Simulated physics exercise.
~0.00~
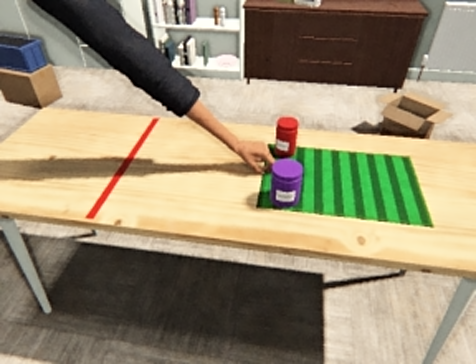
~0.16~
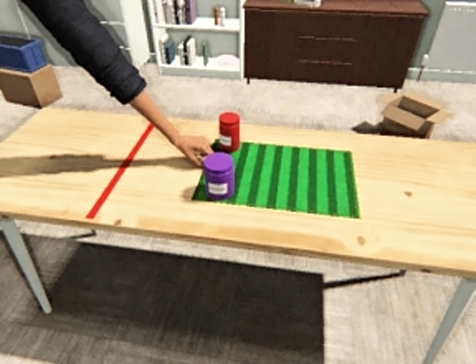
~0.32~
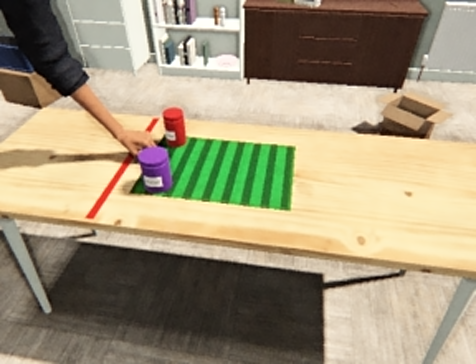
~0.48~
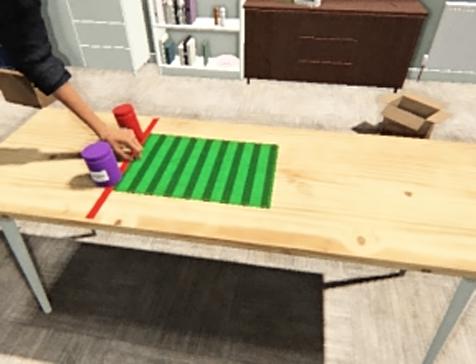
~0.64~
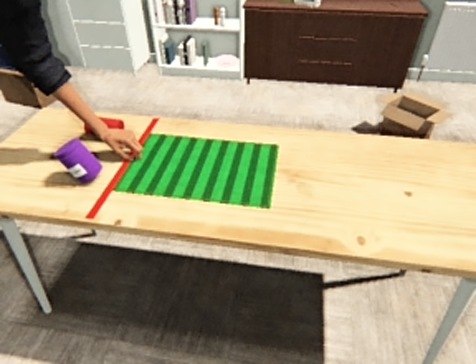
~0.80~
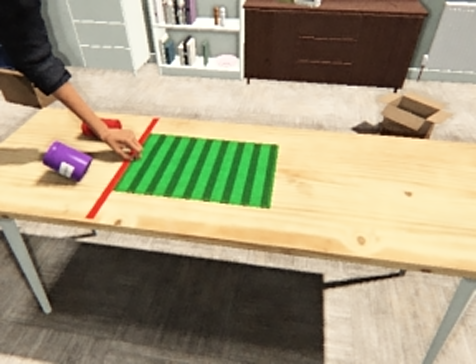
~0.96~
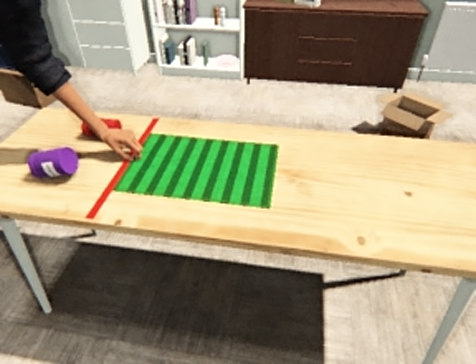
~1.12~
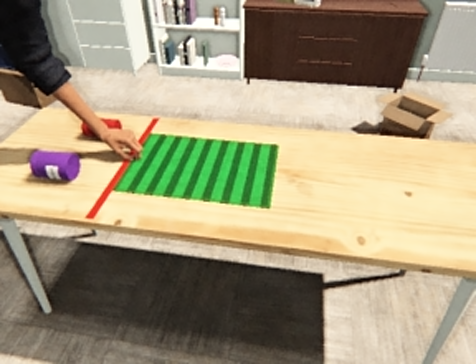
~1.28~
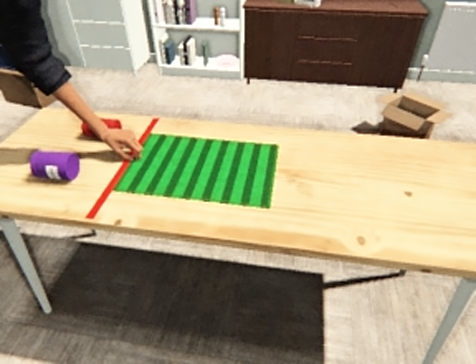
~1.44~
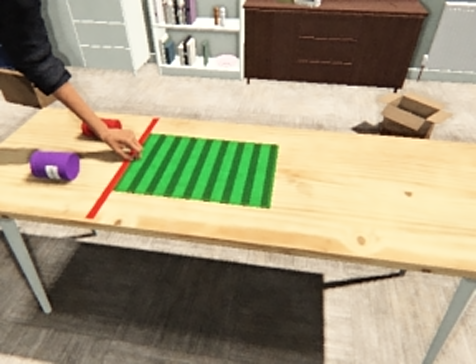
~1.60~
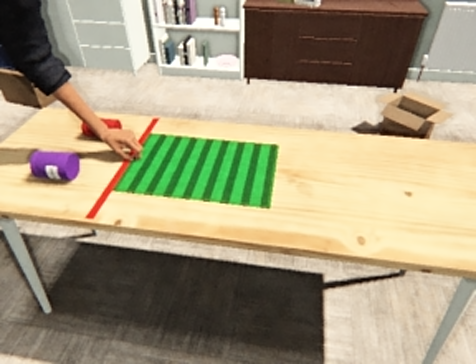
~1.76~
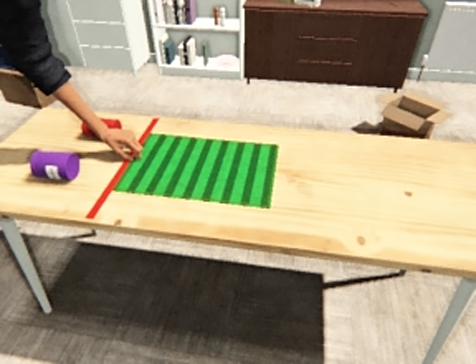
On a wooden table, a hand pulls a green cloth left until two jars topple off it.
